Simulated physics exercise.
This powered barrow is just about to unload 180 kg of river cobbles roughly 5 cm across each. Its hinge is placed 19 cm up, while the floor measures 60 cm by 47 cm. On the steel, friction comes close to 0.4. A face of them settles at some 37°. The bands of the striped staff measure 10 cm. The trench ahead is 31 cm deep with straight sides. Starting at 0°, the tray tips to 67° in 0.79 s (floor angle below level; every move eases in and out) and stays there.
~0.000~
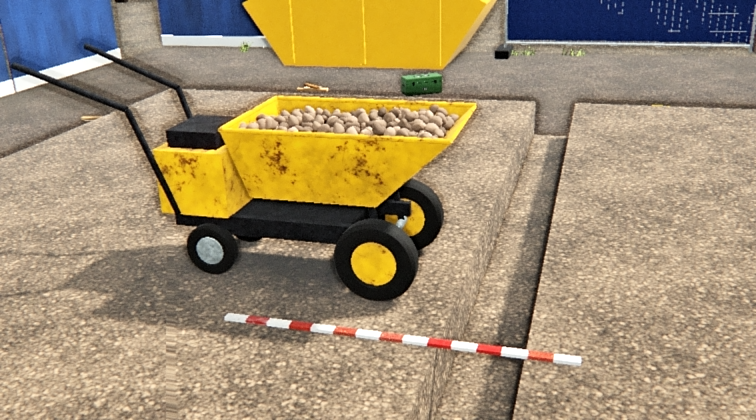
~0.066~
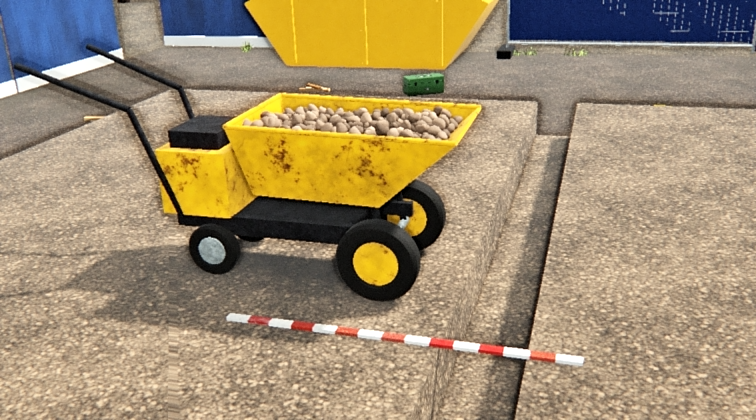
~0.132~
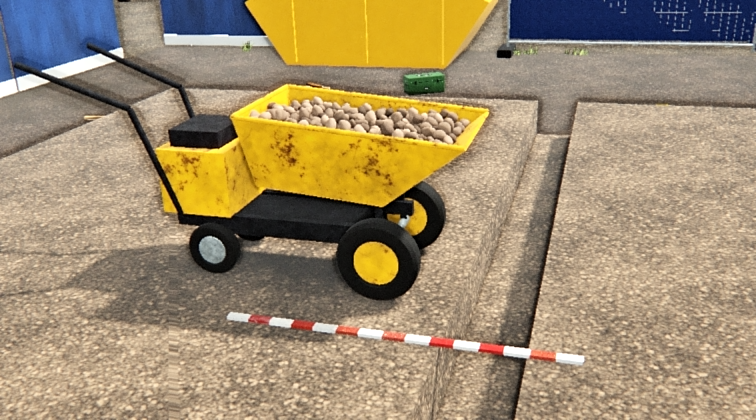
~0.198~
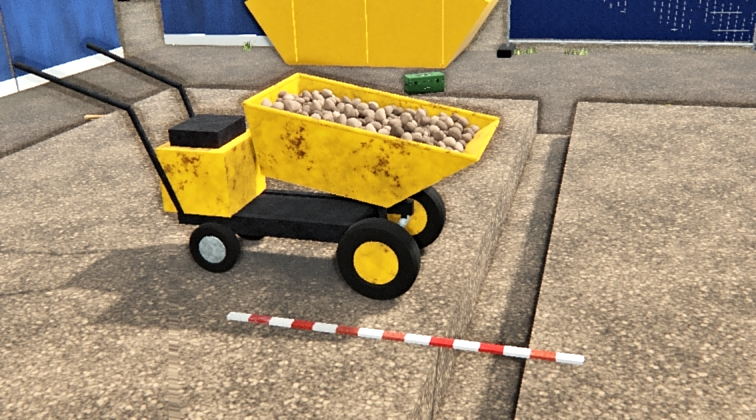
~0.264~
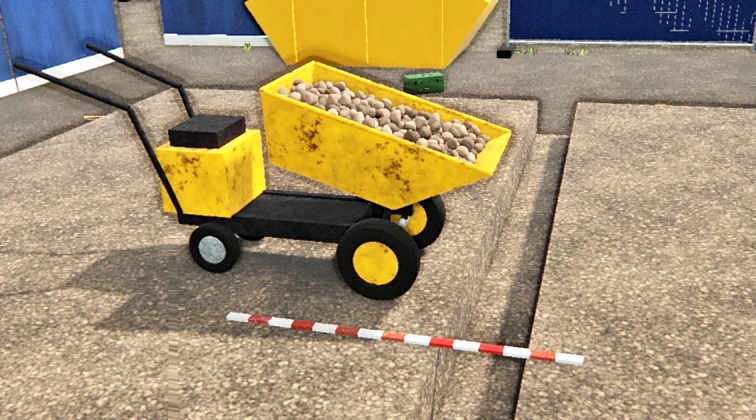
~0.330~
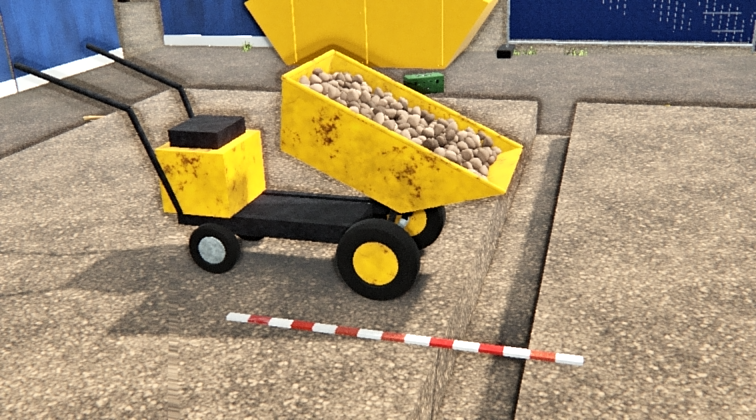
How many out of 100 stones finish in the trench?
About 7 of them.
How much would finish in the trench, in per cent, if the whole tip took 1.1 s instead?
With that change, it comes to around 5 per cent.
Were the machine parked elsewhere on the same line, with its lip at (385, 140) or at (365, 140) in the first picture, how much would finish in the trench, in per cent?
Some 80 and some 95 per cent, in that order.
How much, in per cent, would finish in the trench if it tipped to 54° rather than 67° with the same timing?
I'd guess some 20 in a hundred.
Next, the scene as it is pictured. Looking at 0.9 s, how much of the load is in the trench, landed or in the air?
By that moment, roughly 0 per cent of the load.
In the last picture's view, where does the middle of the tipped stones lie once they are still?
I'd put it close to (615, 291).
After 0.6 s the floor is at 56°; 100 % in the tray; the foremost stones are at (534, 233).
After 0.9 s the floor is at 67°; 72 % in the tray, 1 % in the trench, 27 % past the trench; the foremost stones are at (630, 287).
After 1.2 s the floor is at 67°; 30 % in the tray, 2 % in the trench, 68 % past the trench; the foremost stones are past the picture's edge.
After 3.2 s the floor is at 67°; 17 % in the tray, 7 % in the trench, 76 % past the trench; the foremost stones are past the picture's edge.
